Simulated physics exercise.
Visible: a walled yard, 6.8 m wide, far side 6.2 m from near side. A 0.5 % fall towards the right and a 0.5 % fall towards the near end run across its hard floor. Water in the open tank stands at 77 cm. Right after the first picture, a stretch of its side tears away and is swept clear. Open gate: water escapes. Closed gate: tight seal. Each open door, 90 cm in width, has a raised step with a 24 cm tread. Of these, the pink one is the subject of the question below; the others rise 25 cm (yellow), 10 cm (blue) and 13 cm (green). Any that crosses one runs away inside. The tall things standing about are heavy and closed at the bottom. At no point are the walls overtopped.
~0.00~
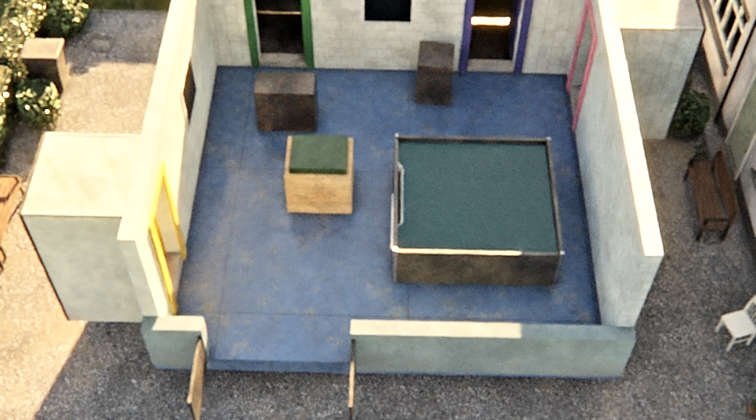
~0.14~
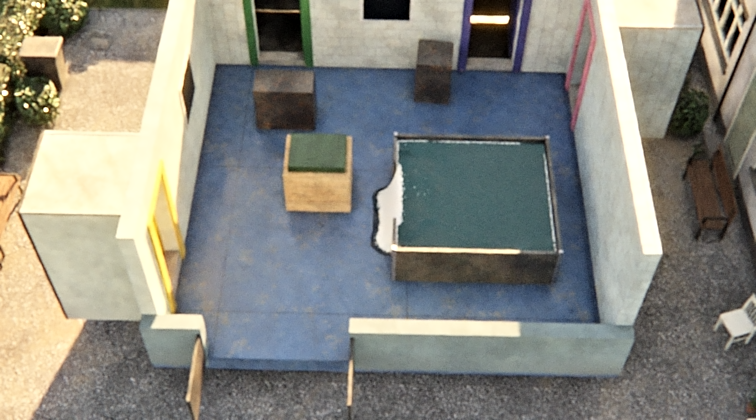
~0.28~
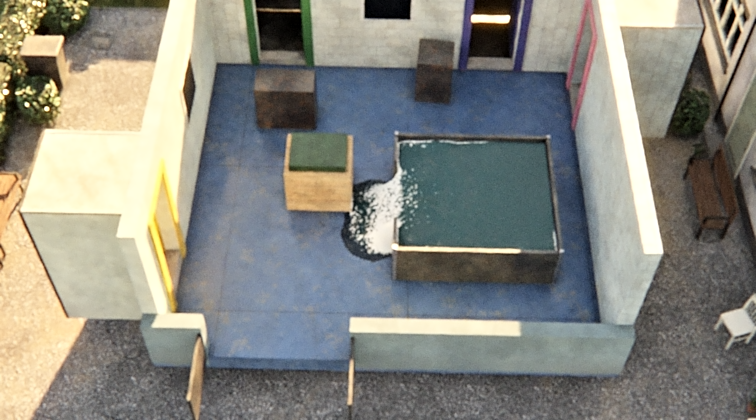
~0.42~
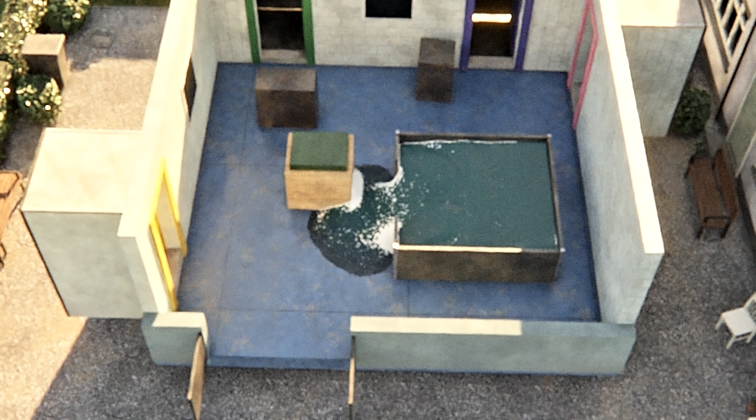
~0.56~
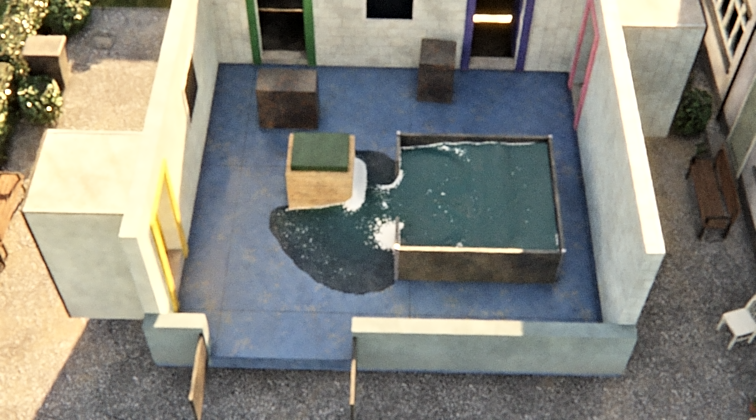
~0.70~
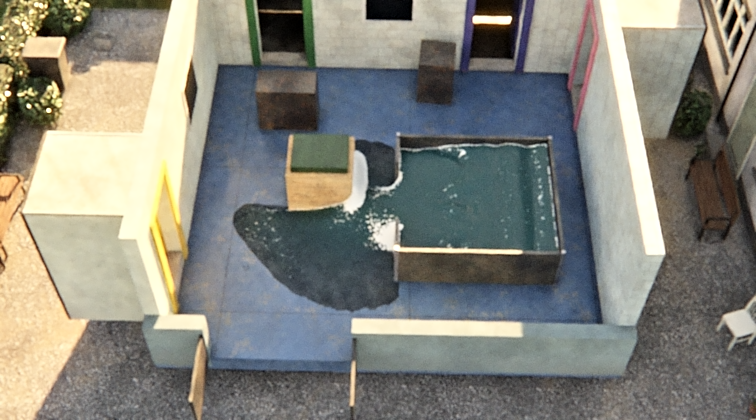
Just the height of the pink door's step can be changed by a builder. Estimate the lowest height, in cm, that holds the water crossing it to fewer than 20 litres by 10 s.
My estimate is 8 cm.
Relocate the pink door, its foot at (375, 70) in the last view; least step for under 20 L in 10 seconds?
Roughly 14.0 cm.
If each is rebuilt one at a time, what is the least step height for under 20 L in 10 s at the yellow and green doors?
Some 26 cm for yellow, some 11.5 cm for green.
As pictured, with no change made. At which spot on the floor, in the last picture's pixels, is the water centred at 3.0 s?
(396, 214).
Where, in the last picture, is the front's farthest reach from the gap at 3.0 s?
Around (219, 66).
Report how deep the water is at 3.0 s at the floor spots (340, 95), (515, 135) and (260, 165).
Depth: About 4, 2, 2 cm.
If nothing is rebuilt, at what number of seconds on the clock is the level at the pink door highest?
The level tops out around 4.0 s.
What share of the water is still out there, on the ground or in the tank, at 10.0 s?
Roughly 70 in a hundred.
After 1.4 s water covers 35 % of the floor, deepest (58 cm) near (362, 210); it has not reached the pink door.
After 3.0 s water covers 65 % of the floor, deepest (36 cm) near (362, 210); 1 cm at the pink door, 0 litres in over its 18 cm step.
After 10.0 s water covers 90 % of the floor, deepest (14 cm) near (353, 170); 12 cm at the pink door, 0 litres in over its 18 cm step.
At the pink door as built, the water arrived by 3.0 s and peaked near 13 cm at 4.2 s.
Run again over the same 10 s with other heights there, 35 litres in over 7 cm, 10 litres over 9.5 cm. The limit of 20 litres is kept from about 8 cm up.
